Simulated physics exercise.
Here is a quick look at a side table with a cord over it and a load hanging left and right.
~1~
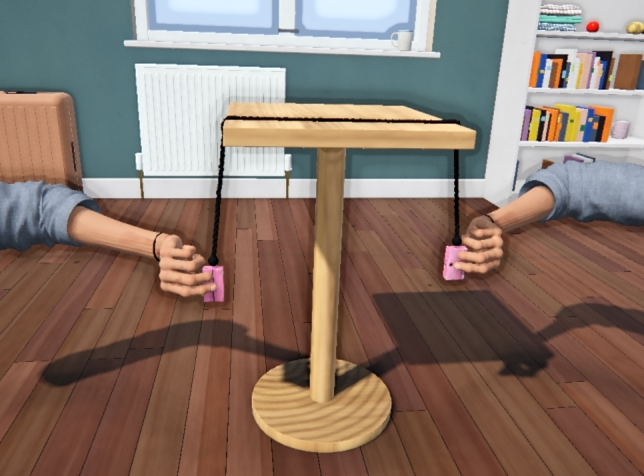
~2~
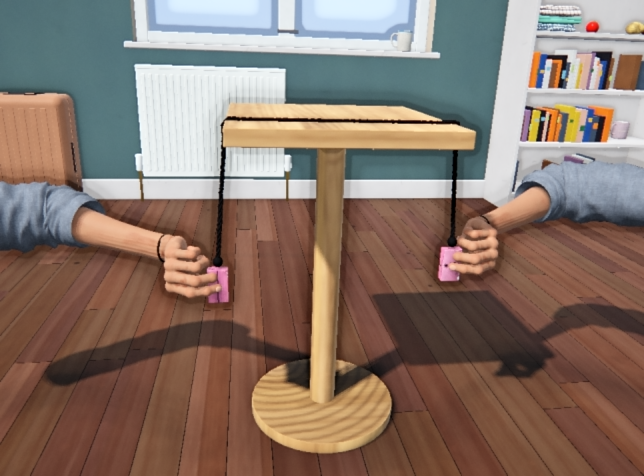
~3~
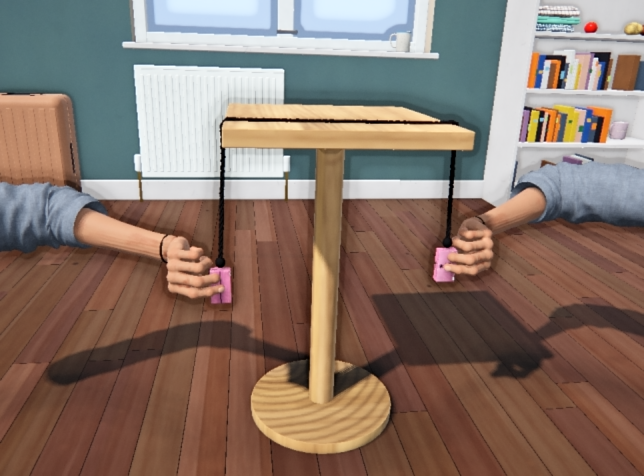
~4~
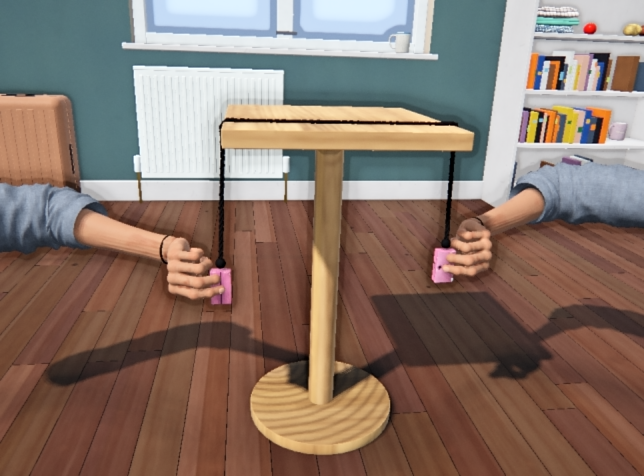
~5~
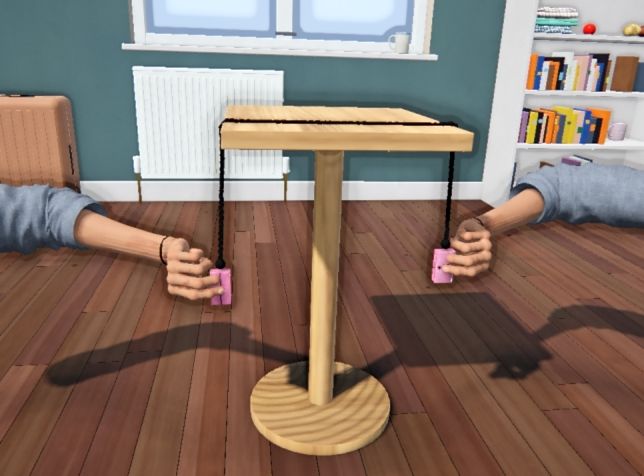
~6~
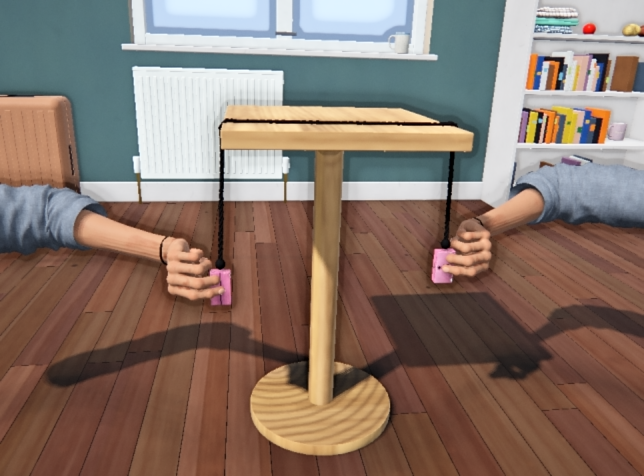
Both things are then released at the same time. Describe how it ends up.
I expect it will not budge once they let go.
Then, 0.68 s after the last picture, left matchbox hanging as before near (228, 274); right matchbox hanging as before near (439, 264).
Then, 1.34 s after the last picture, left matchbox hanging as before near (228, 277); right matchbox hanging as before near (437, 266).
At rest, left matchbox hanging as before near (223, 281); right matchbox hanging as before near (442, 270). The cord stays as it is.
